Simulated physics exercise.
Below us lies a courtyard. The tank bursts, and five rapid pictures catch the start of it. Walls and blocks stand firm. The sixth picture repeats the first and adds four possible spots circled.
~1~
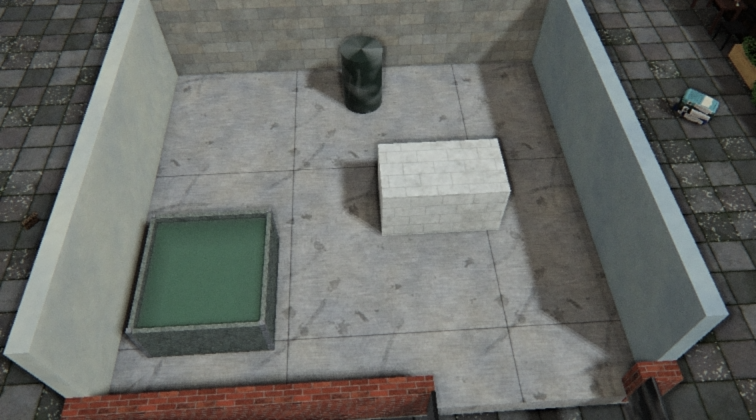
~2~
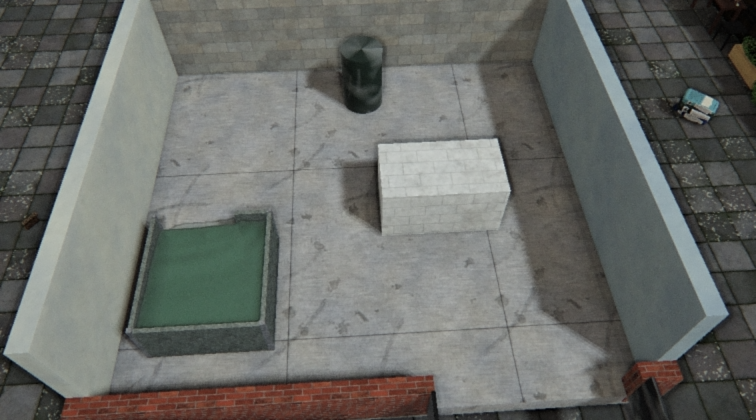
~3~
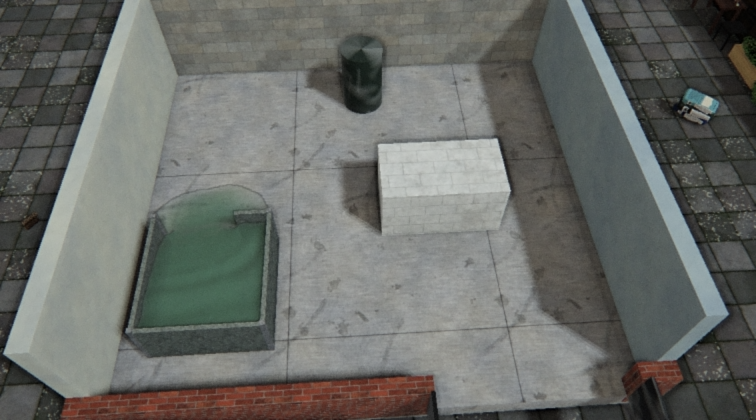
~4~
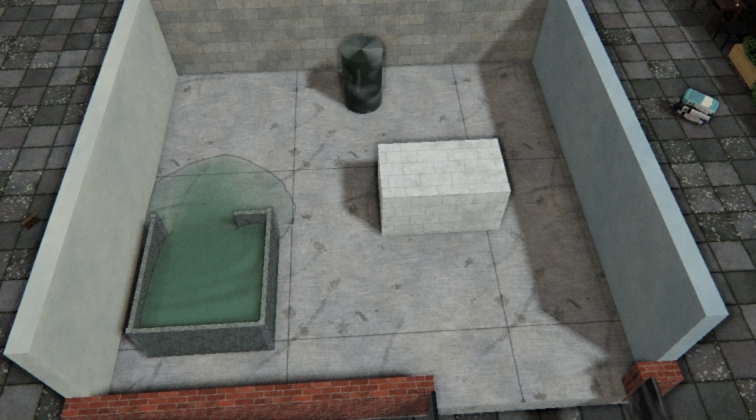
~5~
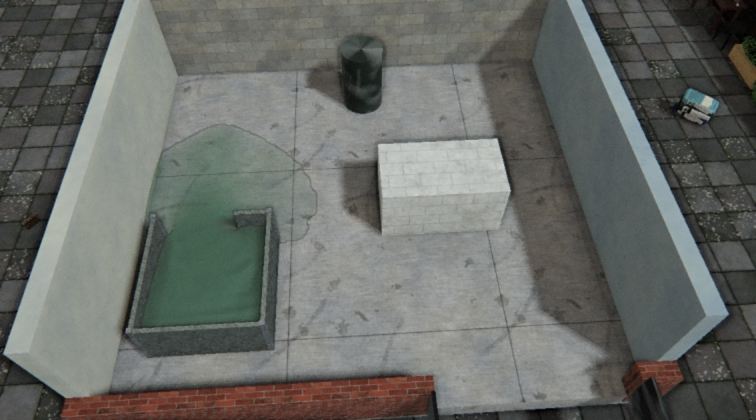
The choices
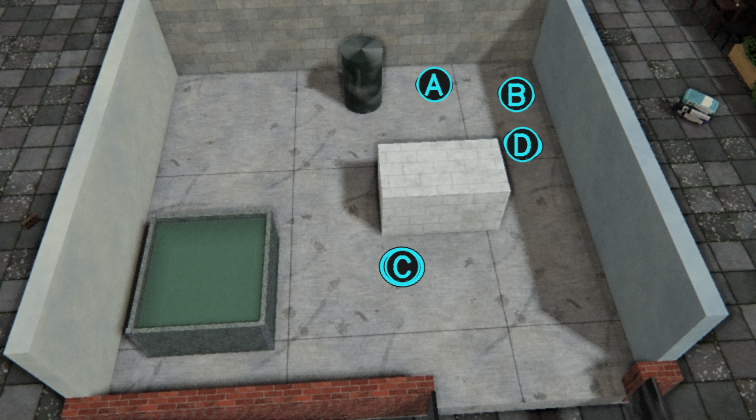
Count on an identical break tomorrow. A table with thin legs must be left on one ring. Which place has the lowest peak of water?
Take C.
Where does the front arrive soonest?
It is A.
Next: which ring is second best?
A it is.
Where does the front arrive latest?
Ring C.
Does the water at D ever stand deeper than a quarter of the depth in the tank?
No, less.
On the marked copy, A at (434, 84); B at (516, 94); C at (402, 266); D at (522, 144).
With A, the water peaks at about 10 % of the depth that stood in the tank.
With B, the water peaks at about 18 % of the depth that stood in the tank.
With C, the water peaks at about 6 % of the depth that stood in the tank.
With D, the water peaks at about 19 % of the depth that stood in the tank.
